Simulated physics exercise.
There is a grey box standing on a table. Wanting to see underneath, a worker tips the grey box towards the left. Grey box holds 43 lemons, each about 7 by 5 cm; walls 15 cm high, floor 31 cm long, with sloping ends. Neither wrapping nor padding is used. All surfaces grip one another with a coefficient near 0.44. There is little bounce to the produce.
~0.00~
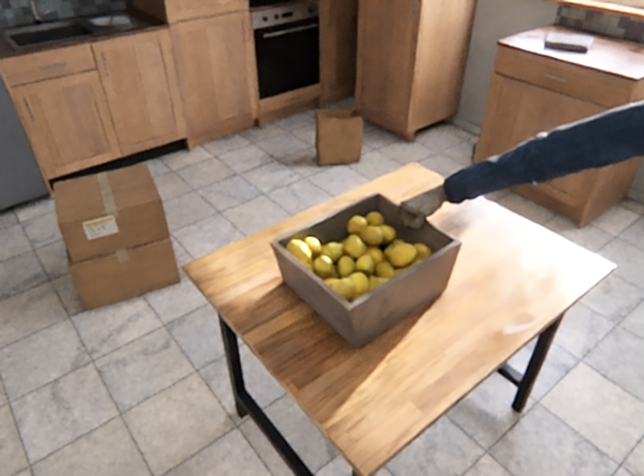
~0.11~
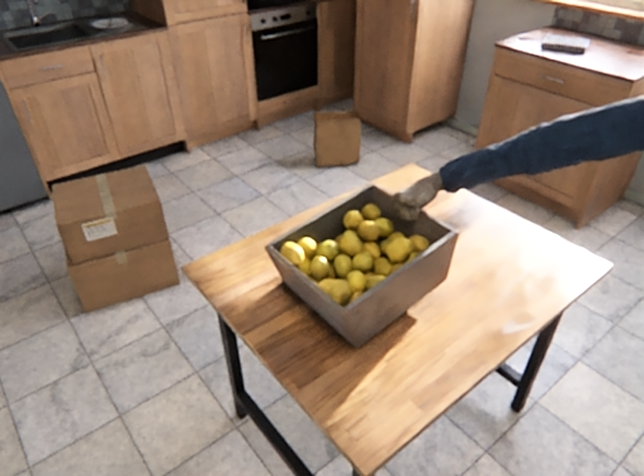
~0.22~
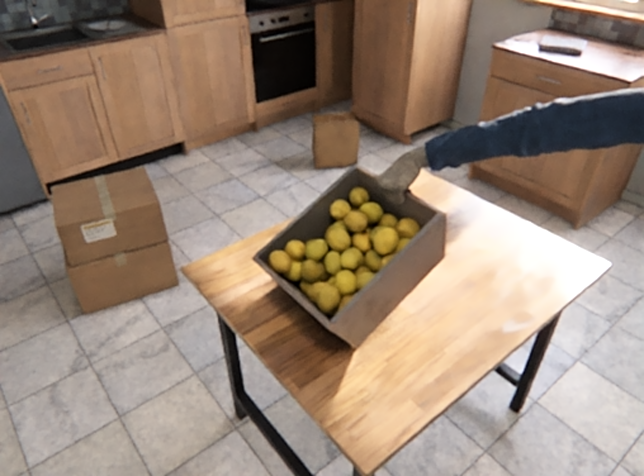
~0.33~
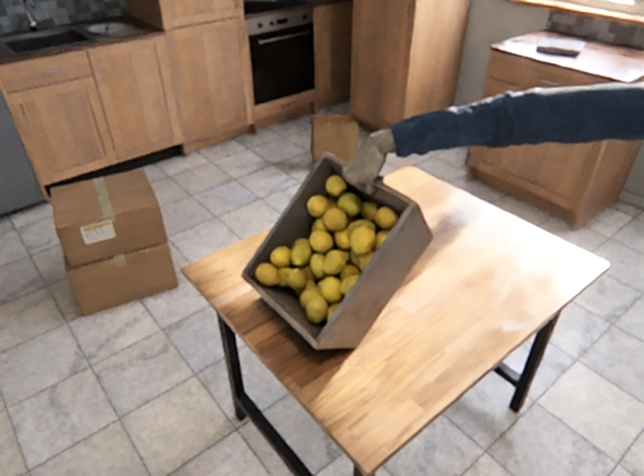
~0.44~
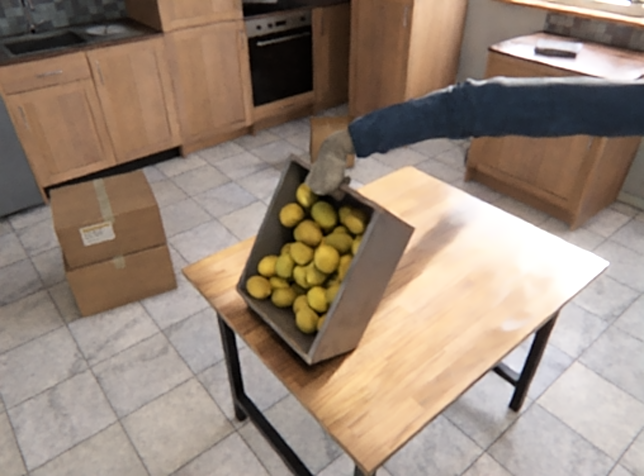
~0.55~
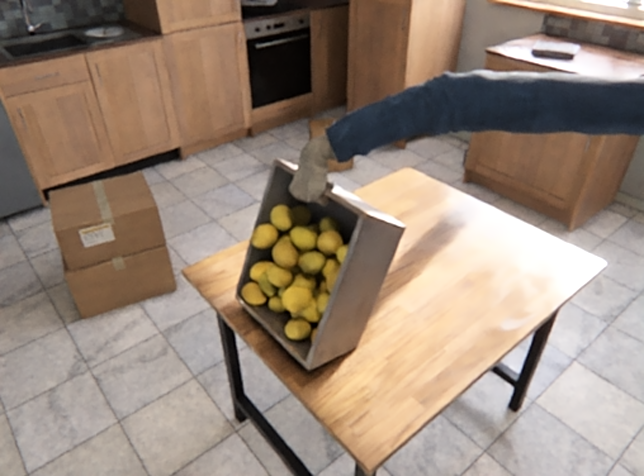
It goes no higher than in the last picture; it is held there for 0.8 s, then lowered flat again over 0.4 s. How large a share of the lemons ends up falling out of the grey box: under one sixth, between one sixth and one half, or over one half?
I'd say it will hang on to half to five sixths of them.
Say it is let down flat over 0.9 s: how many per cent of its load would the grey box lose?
That would cost the grey box 30 per cent of its load.
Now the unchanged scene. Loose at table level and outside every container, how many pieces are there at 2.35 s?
Count: Around 0.
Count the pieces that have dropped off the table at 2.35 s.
About 12.
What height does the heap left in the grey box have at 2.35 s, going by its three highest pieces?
It stands close to 15 cm high.
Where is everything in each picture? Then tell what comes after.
In the first frame (each is followed by its nearest rim corner in this view; the camera moves round a little), grey box, (352, 305); 0° from level; none out.
In the second frame, grey box, (346, 310); 7° from level.
In the third frame, grey box, (331, 323); 23° from level.
In the fourth frame, grey box, (317, 342); 43° from level.
In the fifth frame, grey box, (309, 359); 59° from level.
In the sixth frame, grey box, (307, 365); 66° from level; none out.
After 0.84 s, tilt 66°; grey box 34 in, 9 out.
After 1.20 s, tilt 66°; grey box 31 in, 12 out.
After 1.70 s, tilt 3°; grey box 30 in, 13 out.
Outcome (at 2.35 s), grey box 30 in, 13 out. Asked share, 13 of 43, 30 per cent.
